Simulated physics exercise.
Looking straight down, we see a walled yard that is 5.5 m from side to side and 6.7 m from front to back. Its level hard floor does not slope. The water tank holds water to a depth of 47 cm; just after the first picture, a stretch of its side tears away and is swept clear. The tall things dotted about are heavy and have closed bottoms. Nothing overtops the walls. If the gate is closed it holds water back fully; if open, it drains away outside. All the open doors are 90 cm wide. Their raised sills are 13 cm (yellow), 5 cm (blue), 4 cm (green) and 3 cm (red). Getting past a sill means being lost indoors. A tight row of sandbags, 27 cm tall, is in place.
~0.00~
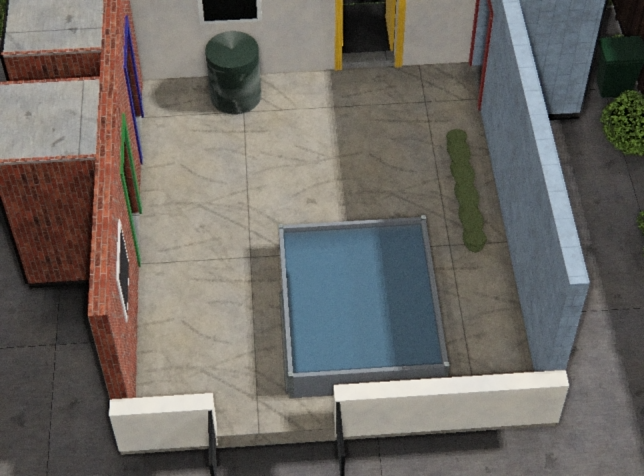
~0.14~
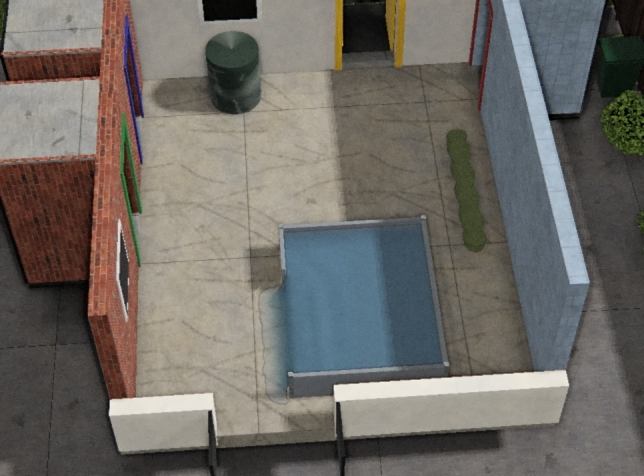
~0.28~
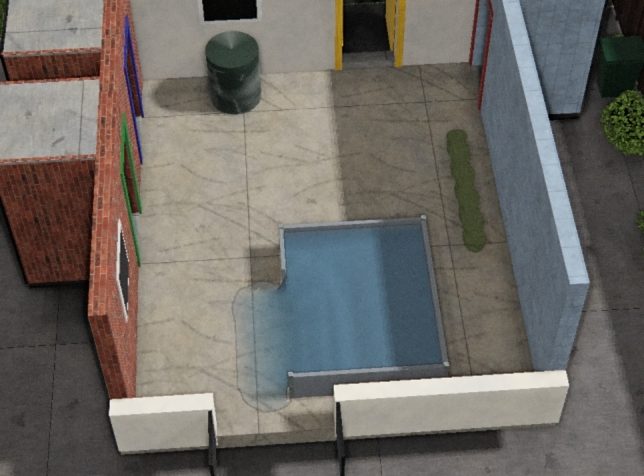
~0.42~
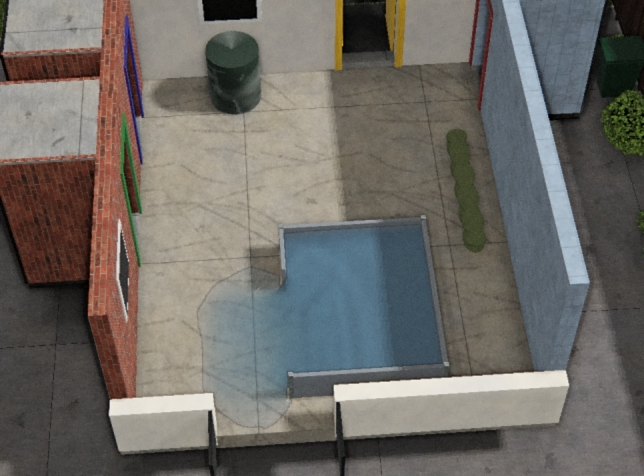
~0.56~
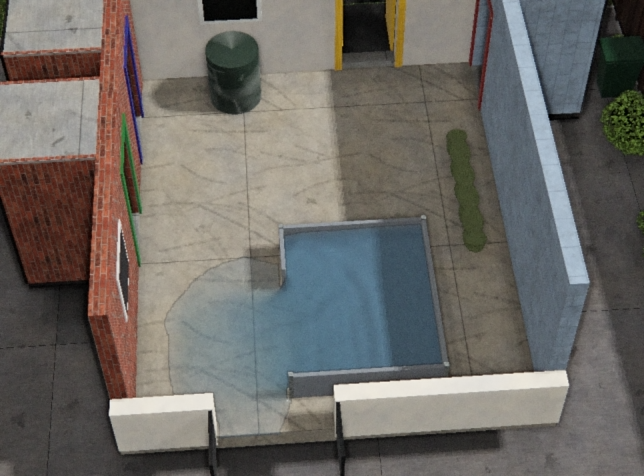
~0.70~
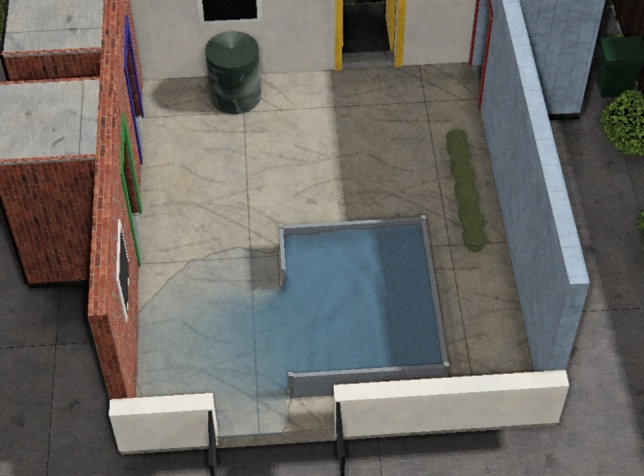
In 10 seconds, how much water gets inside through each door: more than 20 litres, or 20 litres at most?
After that time: The yellow door, 20 litres at most; the blue door, more than 20 litres; the green door, more than 20 litres; the red door, more than 20 litres.
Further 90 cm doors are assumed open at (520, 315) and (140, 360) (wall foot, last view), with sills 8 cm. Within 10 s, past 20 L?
First door short of the limit, second door beyond the limit.
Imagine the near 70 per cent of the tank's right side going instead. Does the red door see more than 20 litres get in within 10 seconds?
Note: Red door, beyond the mark.
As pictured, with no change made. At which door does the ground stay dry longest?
Red.
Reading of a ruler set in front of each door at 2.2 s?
Depths in centimetres - yellow: 0, blue: 0, green: 9, red: 0.
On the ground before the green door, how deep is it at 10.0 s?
Looks like about 5.0 cm at that spot.
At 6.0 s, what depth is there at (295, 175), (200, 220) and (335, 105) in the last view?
The depths come out at 2, 6 and 4 centimetres, in the order listed.
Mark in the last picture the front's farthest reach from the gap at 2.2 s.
At about (142, 167).
After 1.4 s water covers 20 % of the floor and is deepest (36 cm) near (137, 426); yellow door not reached, blue door not reached, green door not reached, red door not reached.
After 2.2 s water covers 20 % of the floor and is deepest (38 cm) near (151, 369); yellow door not reached, blue door not reached, green door 9 cm at the sill, 5 L in, red door not reached.
After 3.5 s water covers 45 % of the floor and is deepest (24 cm) near (137, 426); yellow door not reached, blue door 4 cm at the sill, 0 L in, green door 9 cm at the sill, 21 L in, red door not reached.
After 6.0 s water covers 60 % of the floor and is deepest (18 cm) near (143, 102); yellow door 8 cm at the sill, 0 L in, blue door 9 cm at the sill, 0 L in, green door 8 cm at the sill, 49 L in, red door not reached.
After 10.0 s water covers 80 % of the floor and is deepest (10 cm) near (473, 115); yellow door 5 cm at the sill, 0 L in, blue door 9 cm at the sill, 76 L in, green door 5 cm at the sill, 65 L in, red door 9 cm at the sill, 83 L in.
